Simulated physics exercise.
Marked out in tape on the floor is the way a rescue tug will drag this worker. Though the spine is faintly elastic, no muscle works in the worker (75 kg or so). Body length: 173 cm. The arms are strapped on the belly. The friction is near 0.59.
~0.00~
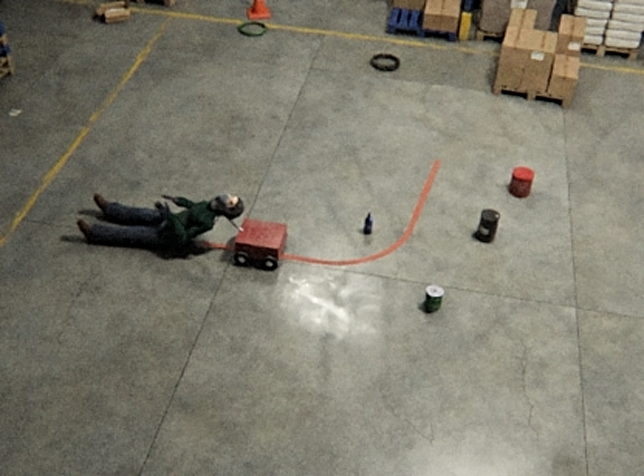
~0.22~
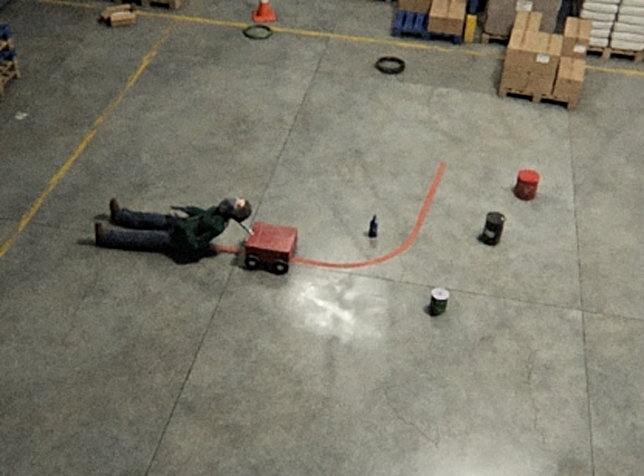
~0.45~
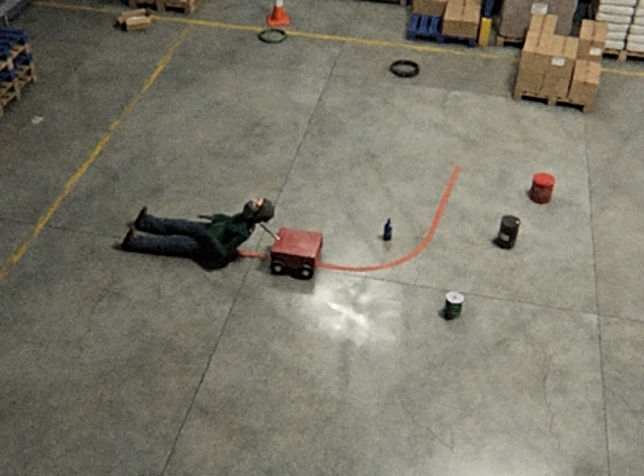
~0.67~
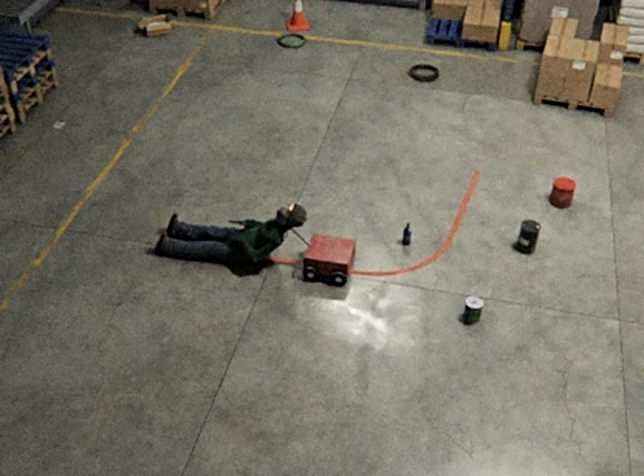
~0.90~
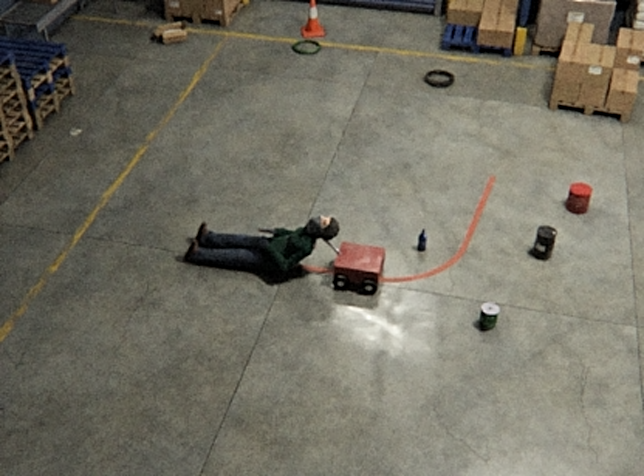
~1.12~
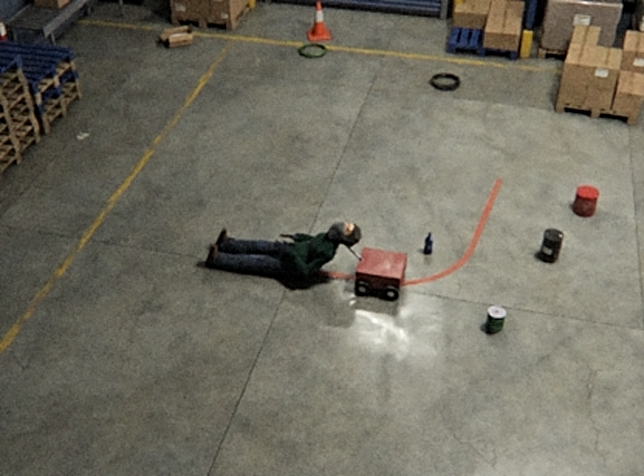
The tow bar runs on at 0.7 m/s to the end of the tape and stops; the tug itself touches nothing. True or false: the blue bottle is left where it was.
False.
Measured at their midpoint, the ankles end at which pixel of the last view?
(459, 235).
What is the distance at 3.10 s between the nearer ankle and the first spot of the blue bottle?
They are some 90 centimetres apart.
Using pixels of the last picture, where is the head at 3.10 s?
Head position: Roughly (475, 214) in the last view.
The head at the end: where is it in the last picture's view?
It ends up at about (509, 133).
After 2.40 s the blue bottle is where it stood, near (429, 242) in the last picture's view; the nearer ankle is 130 cm from that spot.
After 3.10 s the blue bottle is where it stood, near (429, 242) in the last picture's view; the nearer ankle is 94 cm from that spot.
After 3.90 s the blue bottle is 18 cm from where it stood, near (433, 238) in the last picture's view; the black bin where it stood; the nearer ankle is 54 cm from that spot.
After 4.70 s the blue bottle is 29 cm from where it stood, near (432, 232) in the last picture's view; the nearer ankle is 9 cm from that spot.
By 5.6 s, blue bottle gets knocked; green can stays put; black bin stays put; red bucket stays put.
